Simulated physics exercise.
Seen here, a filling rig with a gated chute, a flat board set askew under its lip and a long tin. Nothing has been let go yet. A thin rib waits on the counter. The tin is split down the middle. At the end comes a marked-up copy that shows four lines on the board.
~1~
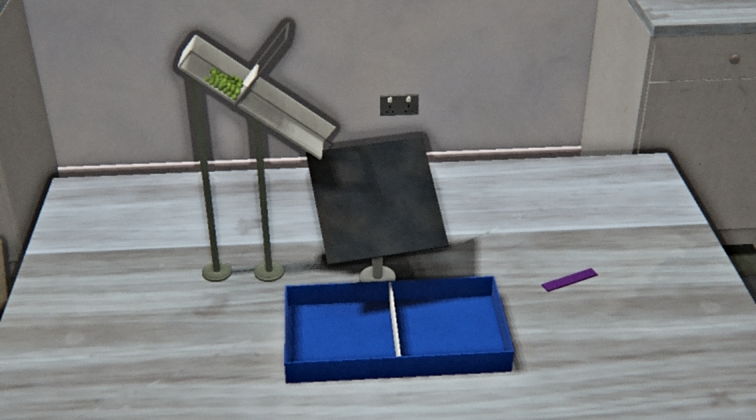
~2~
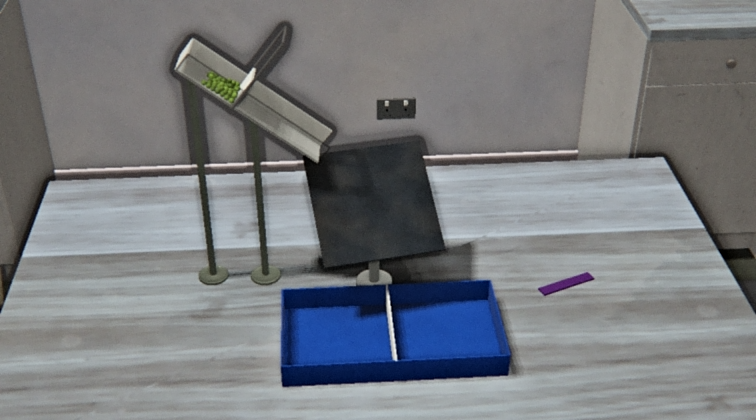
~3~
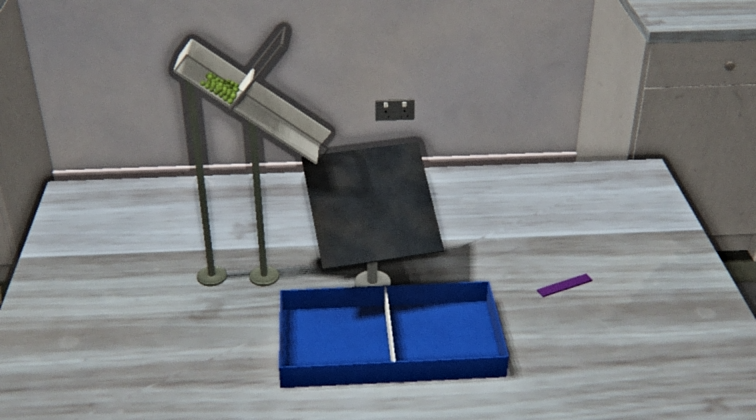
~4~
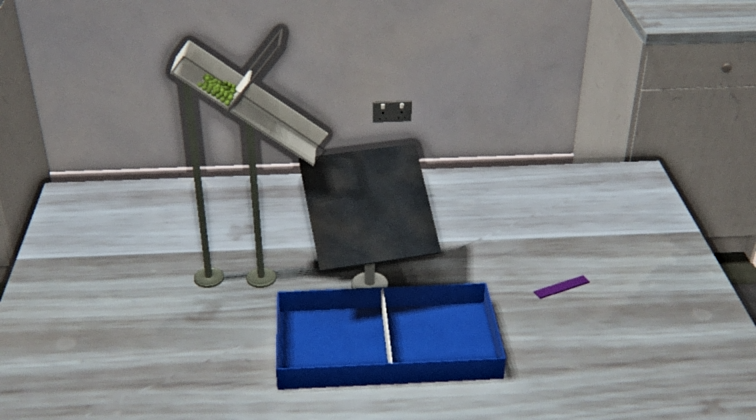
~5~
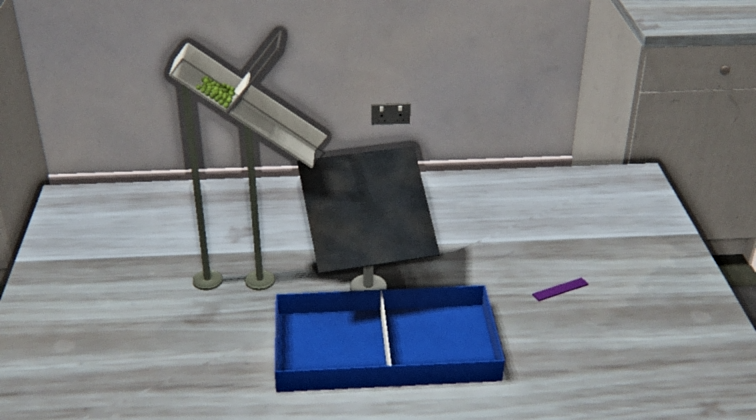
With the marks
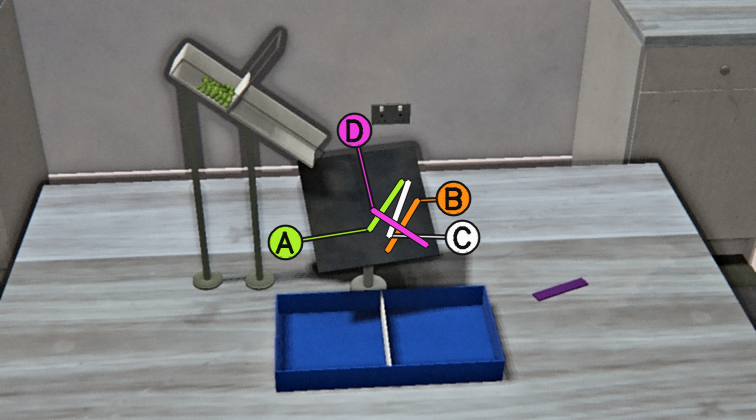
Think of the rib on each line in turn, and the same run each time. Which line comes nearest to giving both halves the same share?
I would pick line C.
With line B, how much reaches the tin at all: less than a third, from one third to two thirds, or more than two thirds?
More than two thirds.
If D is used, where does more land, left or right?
Right.
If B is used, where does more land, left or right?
Left.
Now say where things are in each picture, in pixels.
In the first frame, load behind the gate (227, 87), dried peas; lip of the chute (322, 151), sloping fairly steeply.
In the second frame, middle of the board (374, 202), tilted fairly steeply; middle of its low edge (386, 258); of its high edge (362, 148).
In the third frame, front corners of the tin (280, 367) and (508, 356); front end of its middle wall (395, 362); gate still shut (249, 79).
In the fourth frame, middle of the load (220, 93); lip (315, 157).
In the fifth frame, middle of the load (219, 95); lip (313, 159).
On the marked copy, line A from (401, 181) to (369, 229); line B from (417, 200) to (387, 250); line C from (408, 182) to (389, 235); line D from (373, 210) to (426, 244).
For line A, of what is caught, the larger part in the left half, about a tenth in the right.
For line B, of what is caught, the larger part in the left half, roughly a quarter in the right.
For line C, of what is caught, roughly half in the left half, roughly half in the right.
For line D, of what is caught, about a tenth in the left half, the larger part in the right.
